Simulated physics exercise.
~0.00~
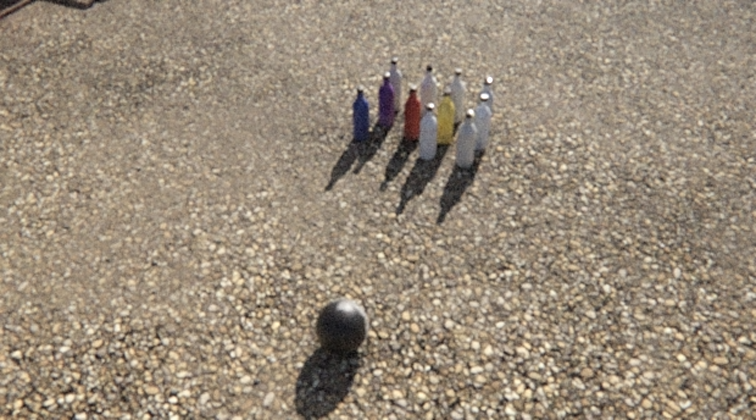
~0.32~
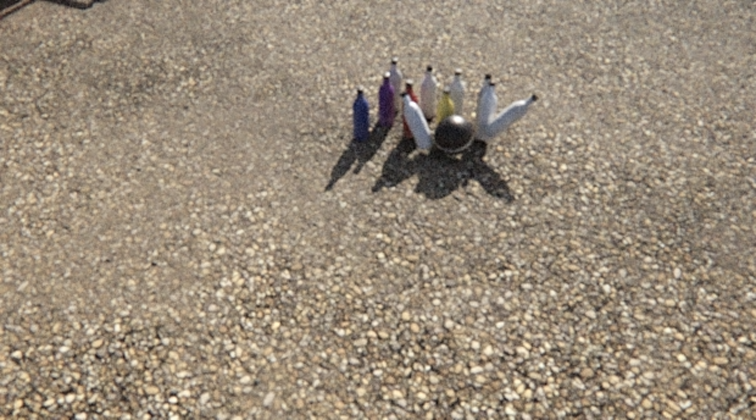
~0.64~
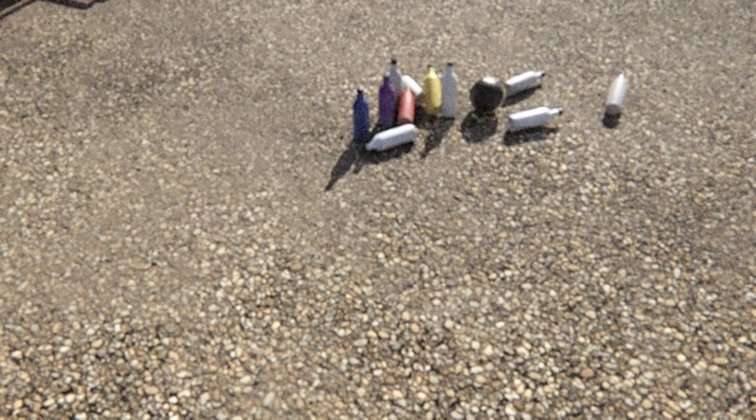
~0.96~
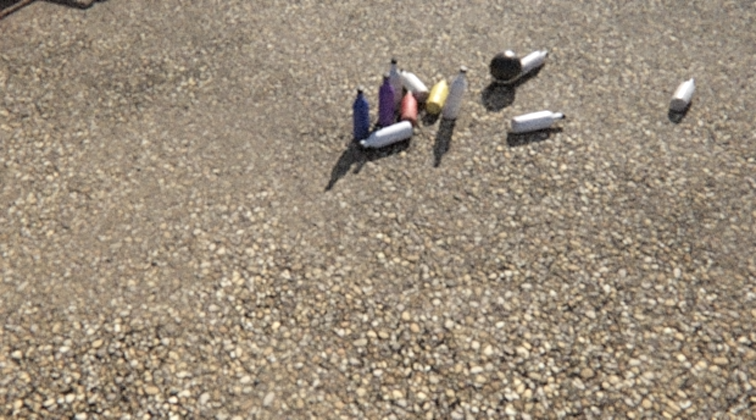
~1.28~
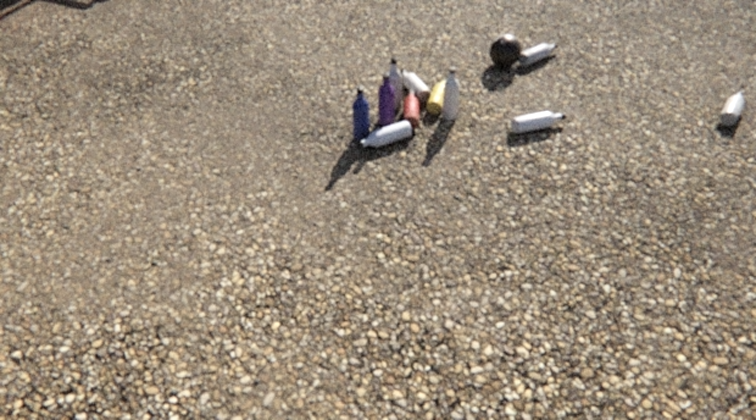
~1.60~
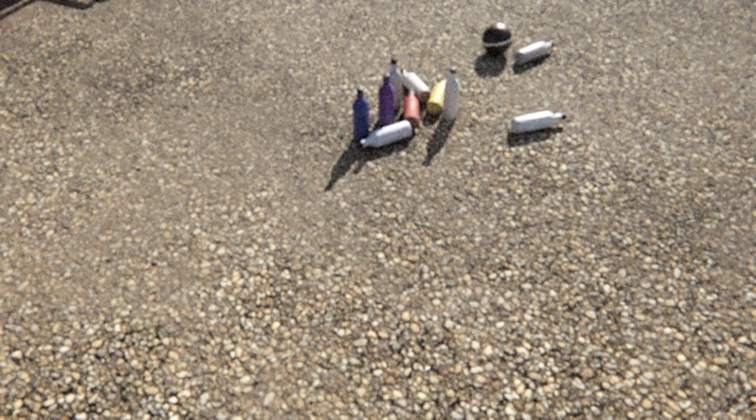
The footage shows a dark ball rolling across pebbly ground into a cluster of capped bottles, toppling several, including the red and yellow ones, and sending a white one sliding out of view to the right. The ball rolls on beyond them, while the blue and purple bottles remain standing.
